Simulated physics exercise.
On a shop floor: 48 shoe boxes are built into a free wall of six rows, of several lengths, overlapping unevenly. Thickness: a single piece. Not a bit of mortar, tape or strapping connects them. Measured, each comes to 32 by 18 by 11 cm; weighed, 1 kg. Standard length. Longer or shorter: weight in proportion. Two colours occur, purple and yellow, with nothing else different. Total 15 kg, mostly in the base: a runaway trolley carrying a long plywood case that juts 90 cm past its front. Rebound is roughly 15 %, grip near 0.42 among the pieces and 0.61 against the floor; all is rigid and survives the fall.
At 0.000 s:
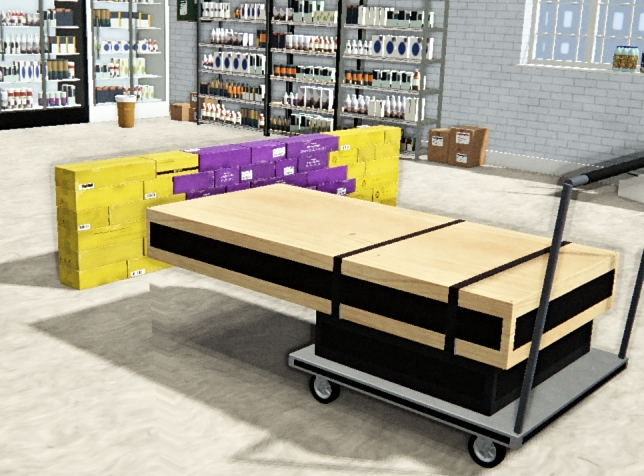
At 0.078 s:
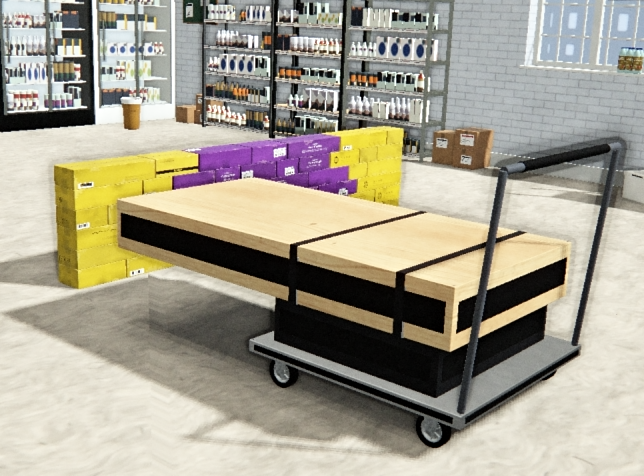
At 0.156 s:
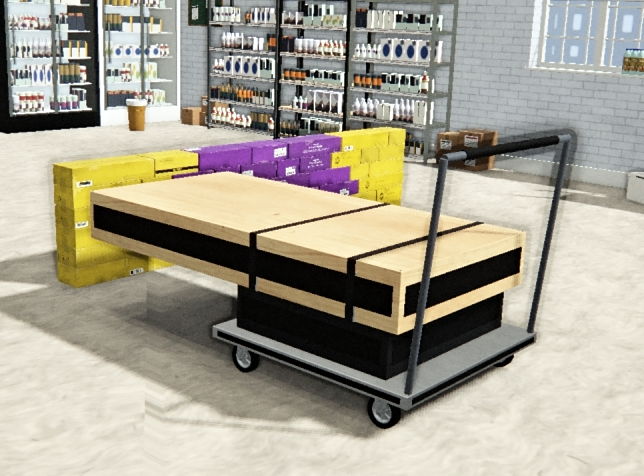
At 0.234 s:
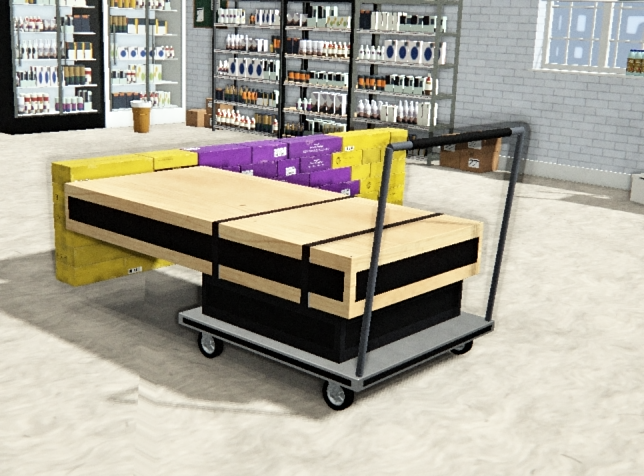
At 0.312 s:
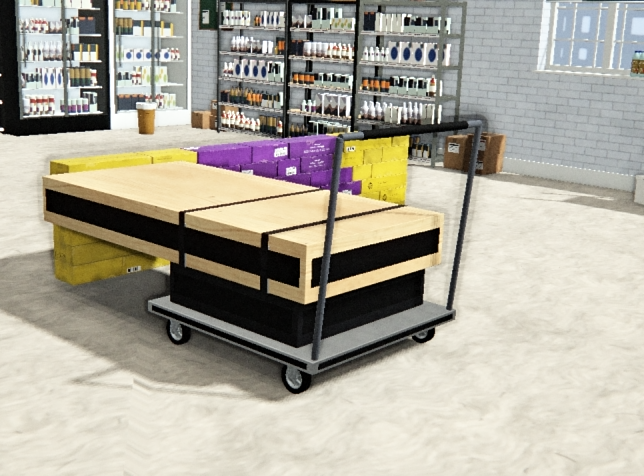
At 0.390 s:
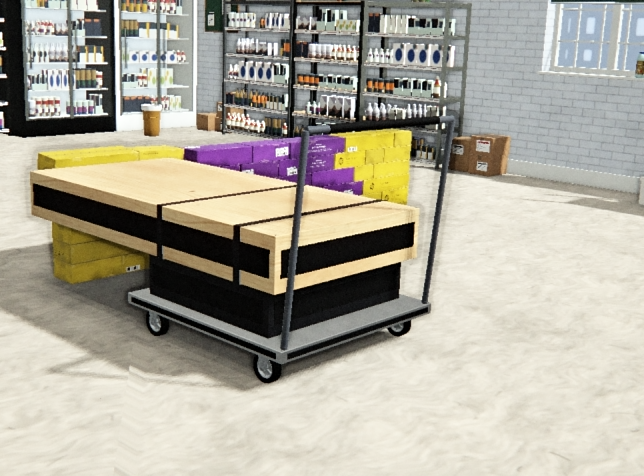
The clip opens on a hand cart carrying a long, black-banded wooden load beside a low wall of yellow and purple boxes on a shop floor. The cart rolls steadily leftward until the load meets the wall, then pushes in slightly, shifting and slightly tilting some boxes.
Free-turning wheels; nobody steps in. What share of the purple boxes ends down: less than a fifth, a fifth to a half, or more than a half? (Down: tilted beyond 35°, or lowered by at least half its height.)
Short answer: Low, under a fifth.
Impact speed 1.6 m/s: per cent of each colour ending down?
You'd end up with yellow at 20 per cent down and purple at 10 per cent.
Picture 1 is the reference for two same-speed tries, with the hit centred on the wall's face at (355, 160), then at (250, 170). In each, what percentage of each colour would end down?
You'd get yellow at 30 followed by 0, and purple at 10 followed by 50 percent.
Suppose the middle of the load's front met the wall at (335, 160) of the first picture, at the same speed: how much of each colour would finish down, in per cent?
Result - yellow: 30 %; purple: 40 %.
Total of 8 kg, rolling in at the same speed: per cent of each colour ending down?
Share down - yellow: 20; purple: 10 (per cent).
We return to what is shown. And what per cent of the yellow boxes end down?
For yellow, it's 30 per cent down at the end.
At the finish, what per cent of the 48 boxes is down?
Estimate: Close to 15%.
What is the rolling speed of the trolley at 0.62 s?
It is moving at around 1.3 m/s.
Around 0.46 s, load 20 cm past the wall's line, still rolling; none of the 24 purple boxes down (0 of 48 in all colours); top purple box unmoved; top yellow box tipped 3°.
Around 0.62 s, load 41 cm past the wall's line, still rolling; 1 of the 24 purple boxes down (7 of 48 in all colours); top purple box unmoved; top yellow box tipped 39°, 21 cm lower.
Around 0.94 s, load 81 cm past the wall's line, still rolling; 1 of the 24 purple boxes down (7 of 48 in all colours); top purple box unmoved; top yellow box upside down.
Around 1.40 s, load 1.10 m past the wall's line, still rolling; 1 of the 24 purple boxes down (7 of 48 in all colours); top purple box unmoved; top yellow box 54 cm lower.
Finally (2.4 s), load 98 cm past the wall's line, still rolling; 1 of the 24 purple boxes down (8 of 48 in all colours); top purple box unmoved; top yellow box 54 cm lower. That is 4 per cent. Seen by the last camera, middles, top purple box near (309, 146), top yellow box near (8, 214).
